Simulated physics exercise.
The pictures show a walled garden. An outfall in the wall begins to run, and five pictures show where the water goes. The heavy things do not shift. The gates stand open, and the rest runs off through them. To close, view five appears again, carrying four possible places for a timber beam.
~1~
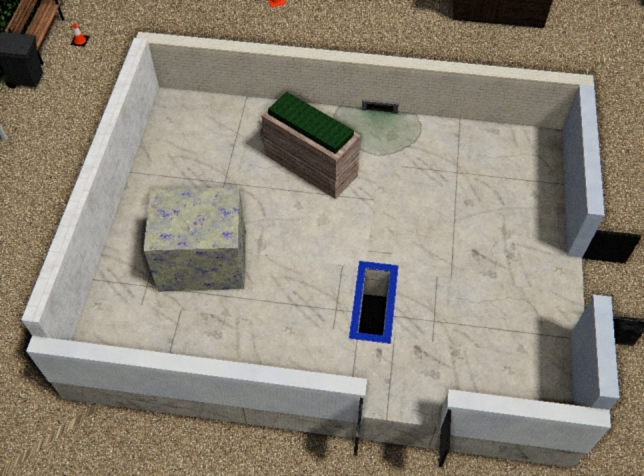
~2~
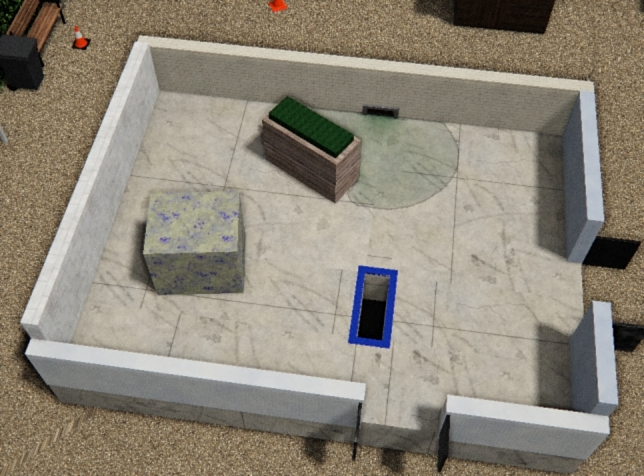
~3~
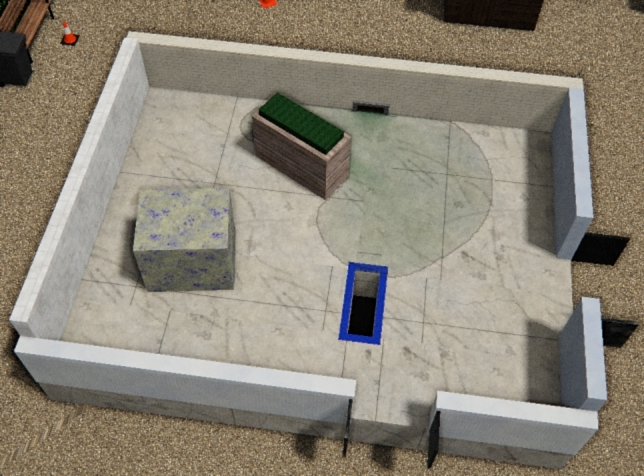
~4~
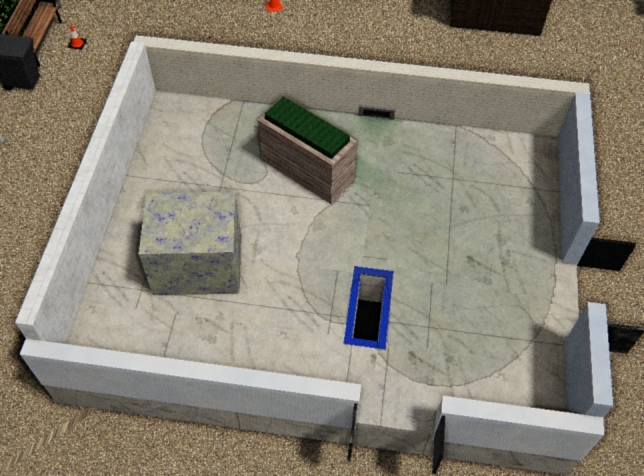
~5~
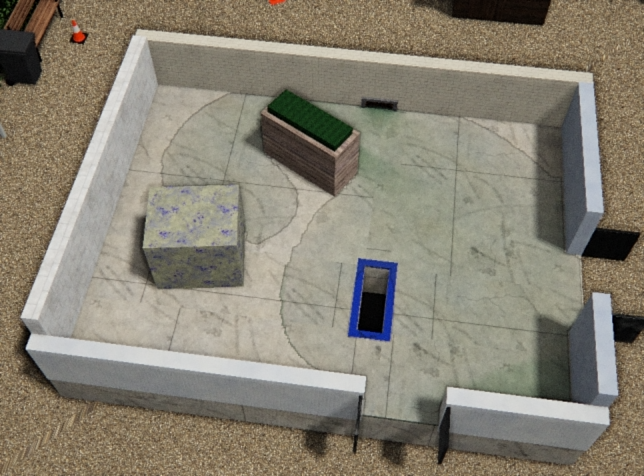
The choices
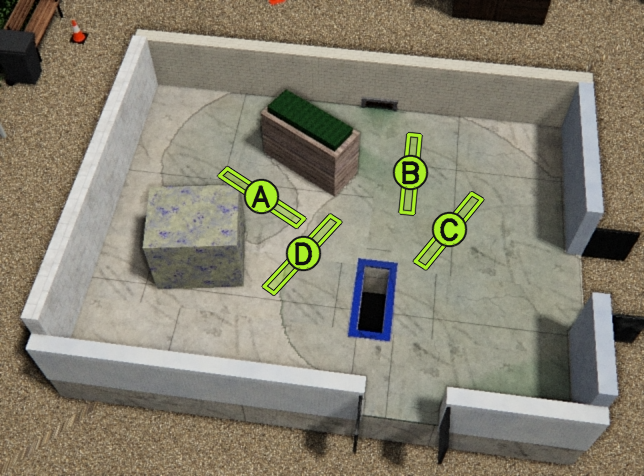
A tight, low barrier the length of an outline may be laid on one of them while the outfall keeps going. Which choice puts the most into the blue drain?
Best: C.
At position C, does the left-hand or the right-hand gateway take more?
The left one.
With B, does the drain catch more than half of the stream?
No, it does not.
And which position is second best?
Position B.
On the marked copy, A from (223, 172) to (300, 222); B from (407, 212) to (414, 135); C from (420, 264) to (476, 196); D from (269, 289) to (335, 219).
Choosing A, about 28 % of the stream goes into the blue drain, about 74 % out by the gates.
Choosing B, about 36 % of the stream goes into the blue drain, about 61 % out by the gates.
Choosing C, about 47 % of the stream goes into the blue drain, about 50 % out by the gates.
Choosing D, about 27 % of the stream goes into the blue drain, about 74 % out by the gates.
